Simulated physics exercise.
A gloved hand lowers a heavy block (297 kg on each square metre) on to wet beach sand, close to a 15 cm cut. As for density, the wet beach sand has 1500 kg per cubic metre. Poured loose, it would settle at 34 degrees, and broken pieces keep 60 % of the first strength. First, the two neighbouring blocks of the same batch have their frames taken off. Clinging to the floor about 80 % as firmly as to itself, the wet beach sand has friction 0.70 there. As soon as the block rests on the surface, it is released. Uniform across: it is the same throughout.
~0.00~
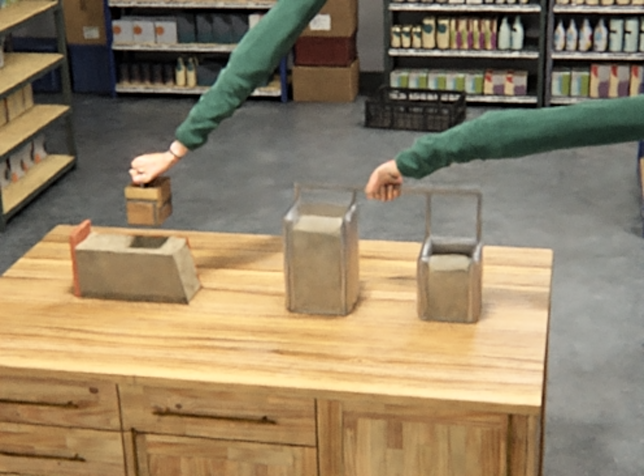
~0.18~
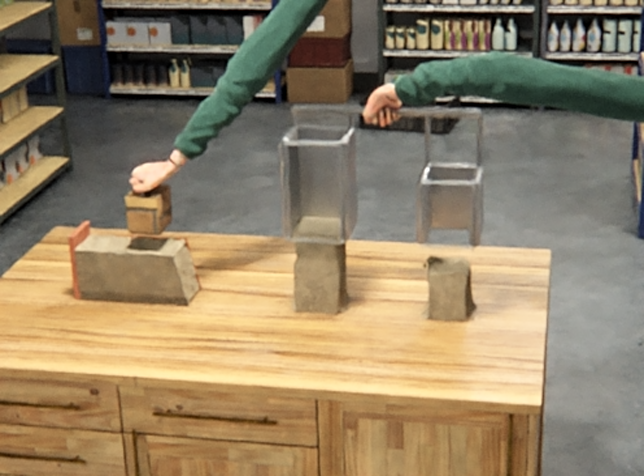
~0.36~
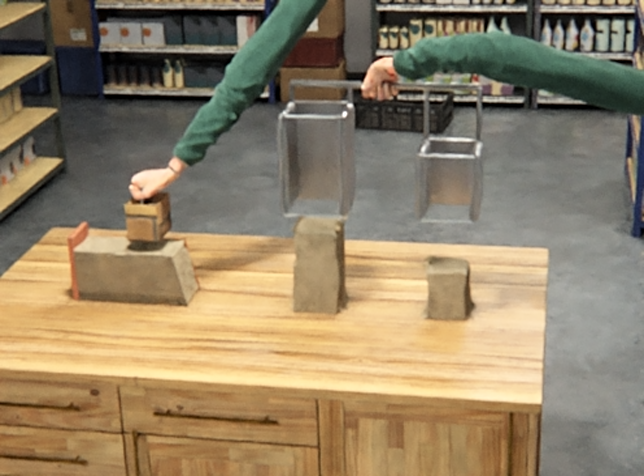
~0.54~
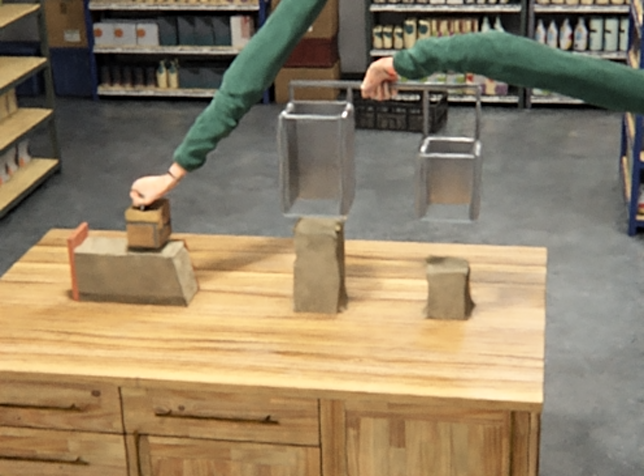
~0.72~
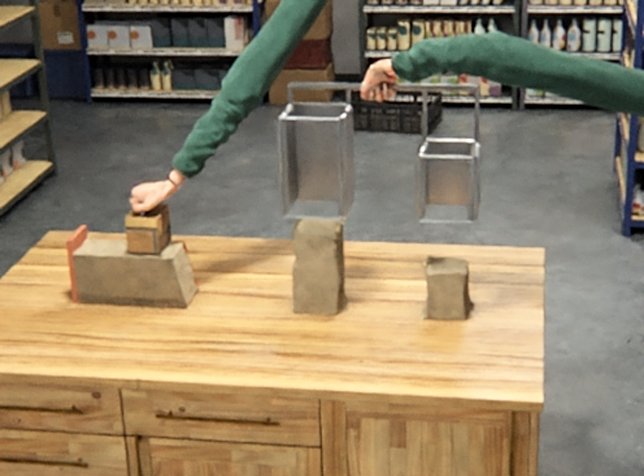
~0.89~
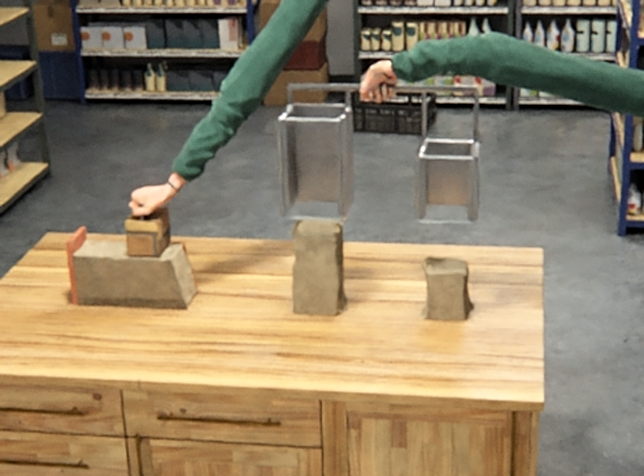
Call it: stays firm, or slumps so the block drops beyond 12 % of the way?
Stays firm.
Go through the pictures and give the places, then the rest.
In the first picture, crest of the wet beach sand at (93, 250); block heights 24 cm, 15 cm (left to right).
In the second picture, crest of the wet beach sand at (92, 252); block heights 24 cm, 14 cm (left to right).
In the third picture, crest of the wet beach sand at (91, 252); block heights 24 cm, 14 cm (left to right).
In the fourth picture, crest of the wet beach sand at (91, 254); block heights 24 cm, 14 cm (left to right).
In the fifth picture, crest of the wet beach sand at (91, 256); block heights 24 cm, 14 cm (left to right).
In the sixth picture, crest of the wet beach sand at (90, 257); block heights 24 cm, 14 cm (left to right).
After 1.03 s, the block is down by 2 % of the bank's height and stands upright.
After 1.19 s, the block is down by 2 % of the bank's height and stands upright.
After 1.36 s, the block is down by 2 % of the bank's height and stands upright.
After 1.52 s, the block is down by 2 % of the bank's height and stands upright.
After 1.56 s, the block is down by 2 % of the bank's height and stands upright.
